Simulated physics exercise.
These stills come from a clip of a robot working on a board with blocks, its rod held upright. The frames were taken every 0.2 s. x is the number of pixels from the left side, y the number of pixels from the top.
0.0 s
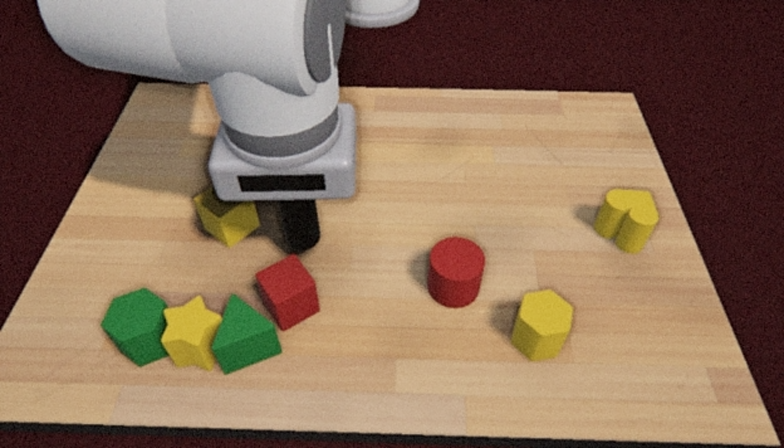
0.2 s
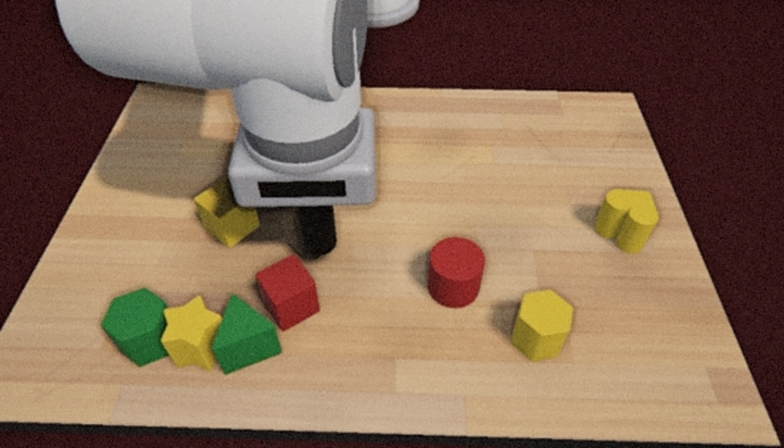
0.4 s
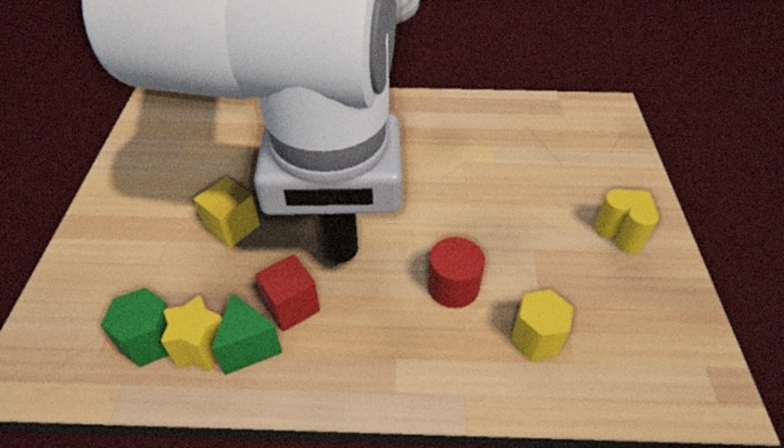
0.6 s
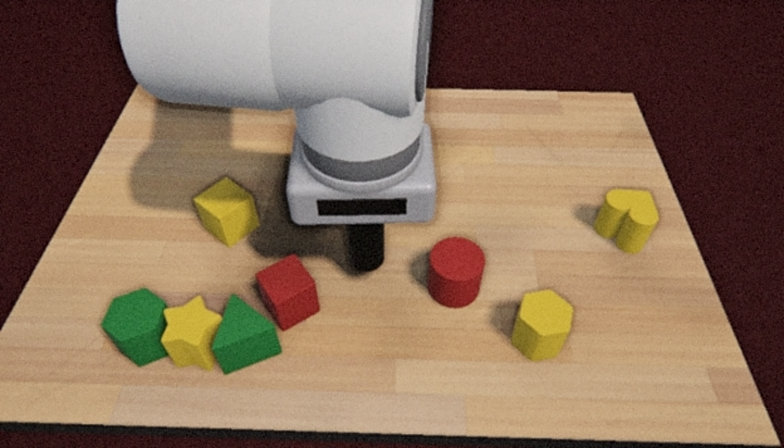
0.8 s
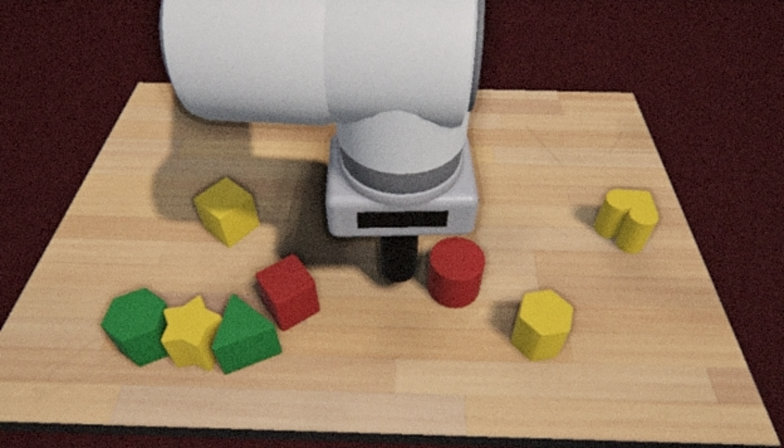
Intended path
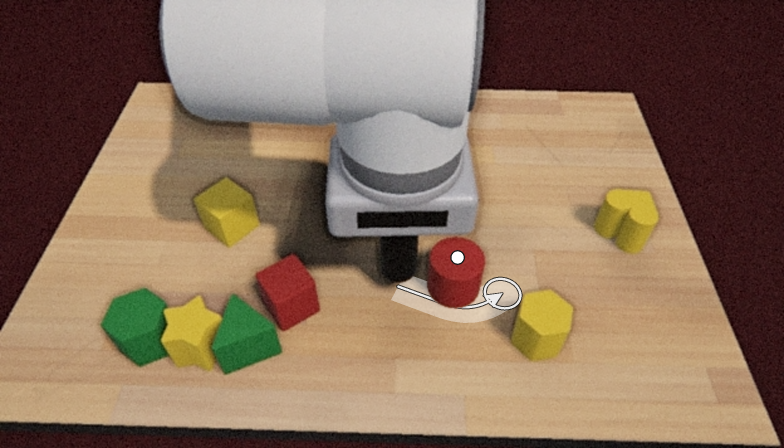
A robot arm moves its black rod right across the board toward the red cylinder.
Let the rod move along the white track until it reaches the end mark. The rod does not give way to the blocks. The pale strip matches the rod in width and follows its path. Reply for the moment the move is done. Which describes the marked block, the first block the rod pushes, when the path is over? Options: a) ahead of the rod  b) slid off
(a)
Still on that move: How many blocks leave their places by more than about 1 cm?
1.
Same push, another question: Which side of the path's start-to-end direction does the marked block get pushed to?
To the path's left.
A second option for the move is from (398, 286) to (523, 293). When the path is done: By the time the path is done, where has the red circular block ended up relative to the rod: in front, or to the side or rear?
The red circular block won't leave the front of the rod.
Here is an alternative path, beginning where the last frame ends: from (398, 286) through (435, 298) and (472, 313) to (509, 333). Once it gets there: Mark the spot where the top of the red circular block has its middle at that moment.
It comes to (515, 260).
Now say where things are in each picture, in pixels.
The first frame shows rod tip (304, 239); block tops, red circular block (458, 257); yellow hexagon (547, 311).
The second frame shows rod (320, 244); blocks unchanged.
The third frame shows rod (341, 251); blocks unchanged.
The fourth frame shows rod (367, 259); blocks unchanged.
The fifth frame shows rod (399, 270); red circular block (458, 257); yellow hexagon (547, 311).
Path on the board, from (398, 286) via (433, 299) and (470, 307), ending at (503, 293); the dot is on the red circular block.
The first path, step by step. One third of the way, rod (436, 283); red circular block (480, 258).
Two thirds of the way, rod (474, 290); red circular block (508, 254).
At the end, rod (507, 277); red circular block (533, 236); yellow hexagon in place.
